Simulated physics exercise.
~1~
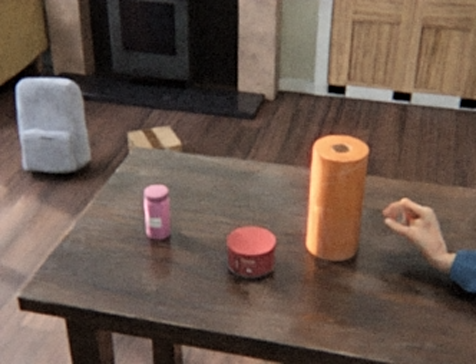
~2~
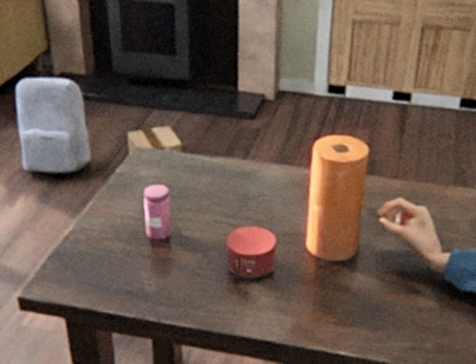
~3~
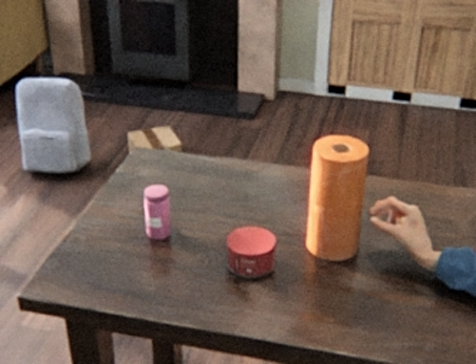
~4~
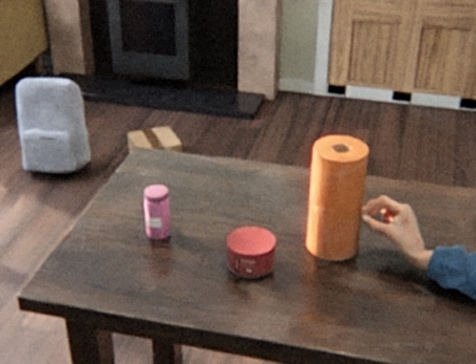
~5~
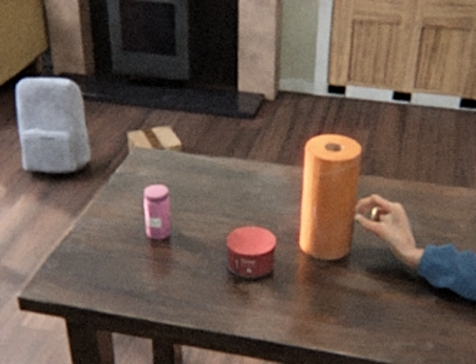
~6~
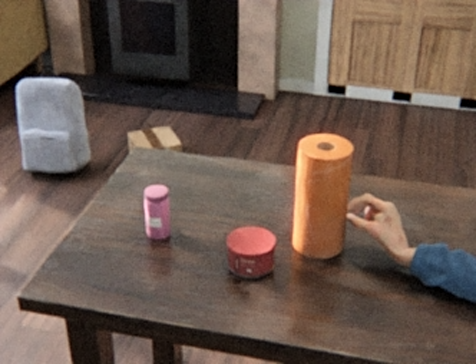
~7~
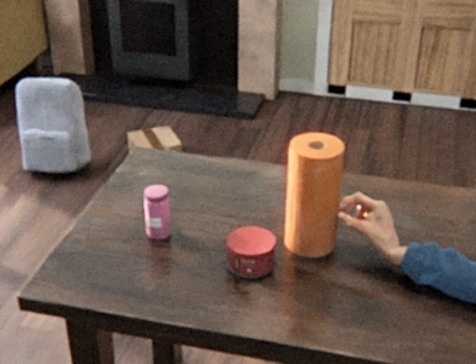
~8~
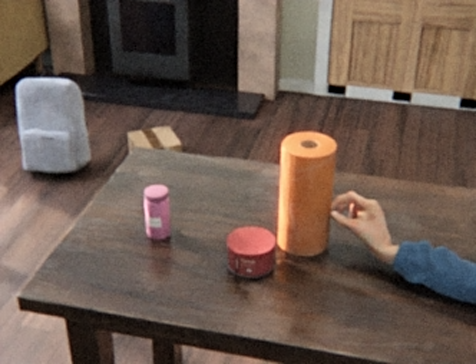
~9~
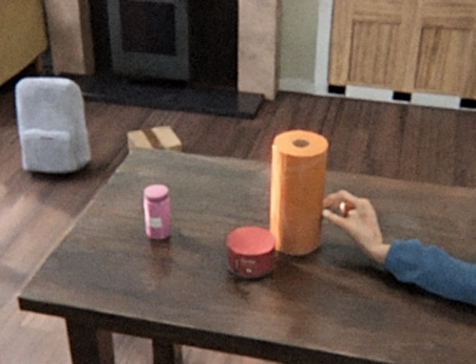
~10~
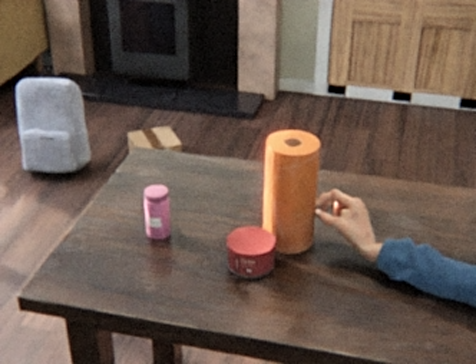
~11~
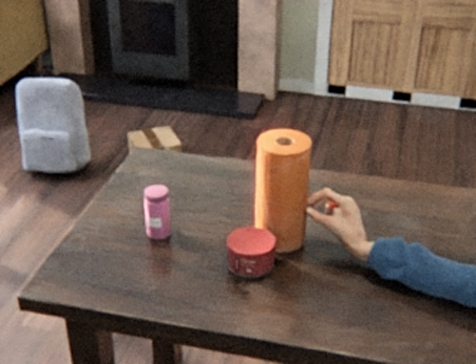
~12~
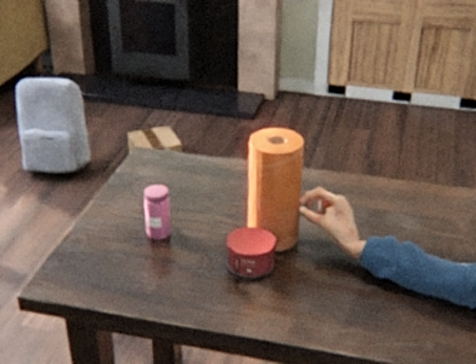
A hand slowly pushes the orange roll left across the table, and it stays upright.
